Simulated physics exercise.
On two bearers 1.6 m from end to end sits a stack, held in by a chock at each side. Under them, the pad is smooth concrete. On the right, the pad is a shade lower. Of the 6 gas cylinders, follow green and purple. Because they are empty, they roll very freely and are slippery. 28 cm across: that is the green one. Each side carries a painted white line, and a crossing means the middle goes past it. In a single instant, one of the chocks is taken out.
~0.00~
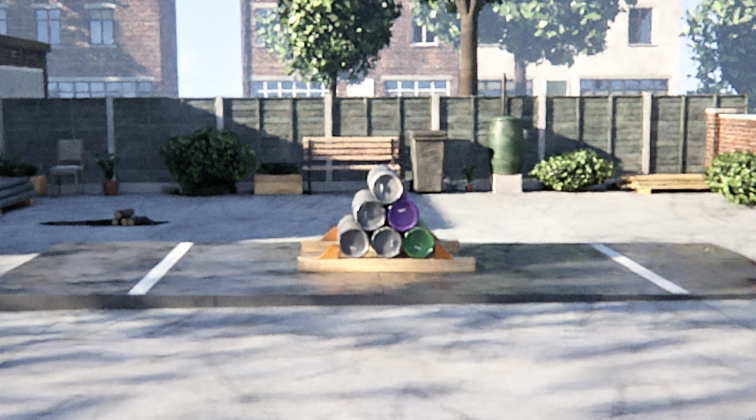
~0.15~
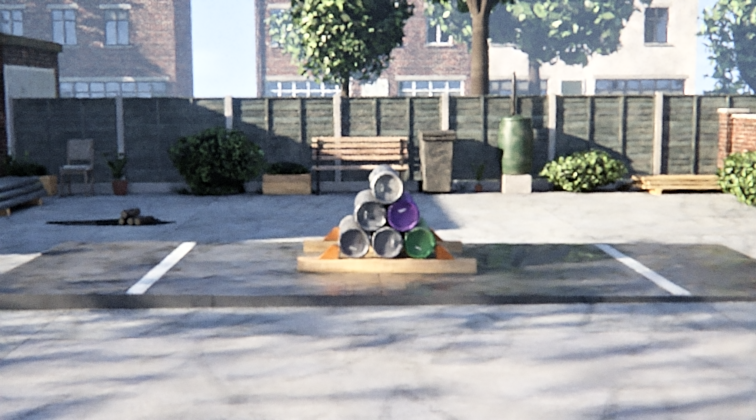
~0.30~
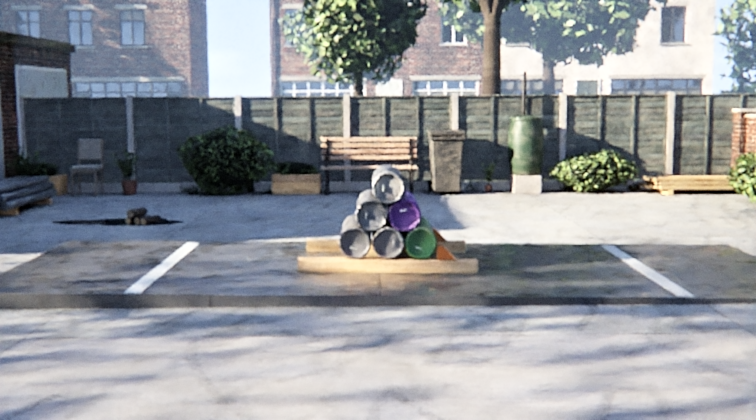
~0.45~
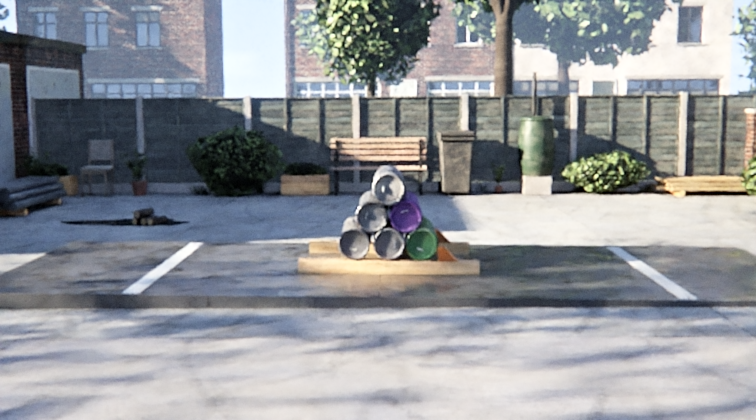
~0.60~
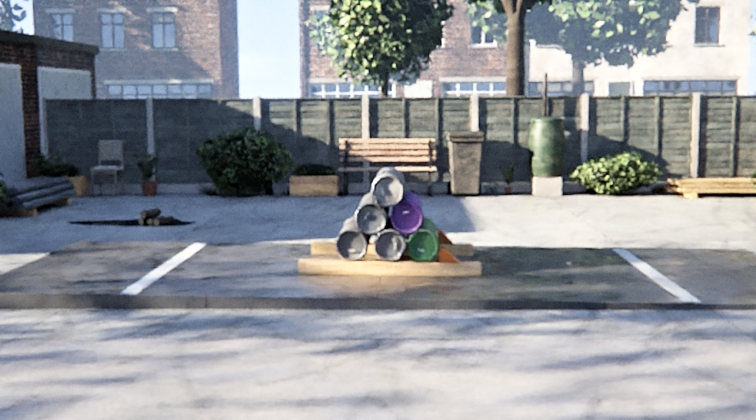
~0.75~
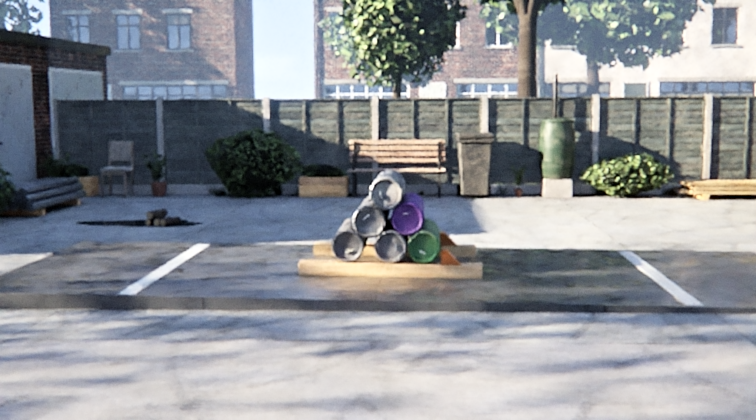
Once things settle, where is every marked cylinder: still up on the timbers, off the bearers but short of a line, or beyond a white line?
Once settled, green cylinder is still up on the timbers, purple is still up on the timbers.
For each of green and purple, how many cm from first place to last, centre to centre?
About: Green 0, purple 0.
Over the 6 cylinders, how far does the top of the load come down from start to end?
25 cm.
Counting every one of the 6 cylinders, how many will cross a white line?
The answer is 1.
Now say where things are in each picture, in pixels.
Green (419, 243), purple (404, 216); both chocks in; lines at (158, 272) and (645, 272); the pad is a shade lower on the right; 3 of the 6 form the bottom row, in the first picture.
Green (420, 244), purple (404, 216), in the second picture.
Green (421, 244), purple (405, 216); left chock gone, in the third picture.
Green (422, 245), purple (406, 217), in the fourth picture.
Green (423, 246), purple (407, 218), in the fifth picture.
Green (424, 248), purple (408, 219); lines at (159, 273) and (665, 282), in the sixth picture.
By 1.1 s, green is on the bearers, 50 cm from the bearers' right end; purple is up on others, 65 cm from the bearers' right end; 0 of 6 have crossed.
Finally (6.4 s), green is on the bearers, 50 cm from the bearers' right end; purple is up on others, 65 cm from the bearers' right end; 1 of 6 has crossed.
